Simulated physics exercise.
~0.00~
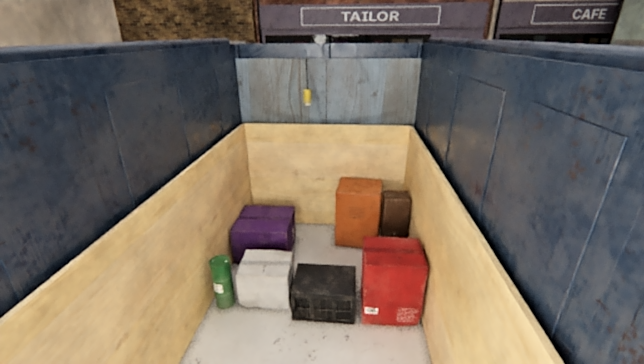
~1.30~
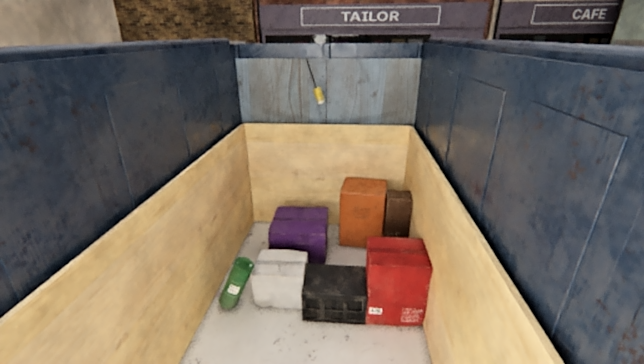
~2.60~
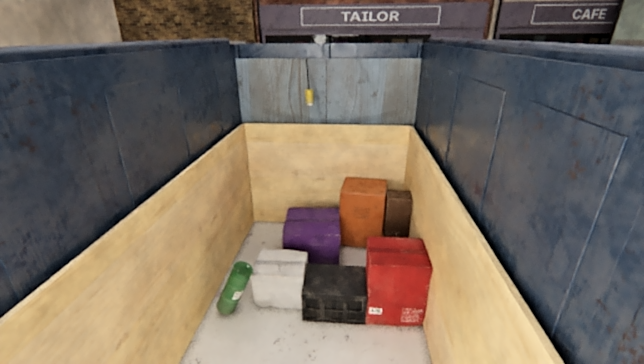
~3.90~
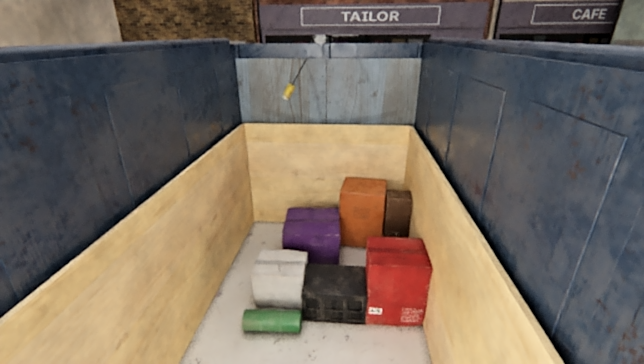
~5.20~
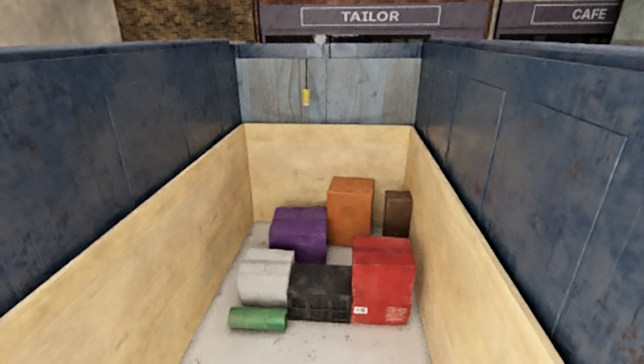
In a van's load bay, boxes sliding right as a green canister tips onto its side, then several shifting back left.
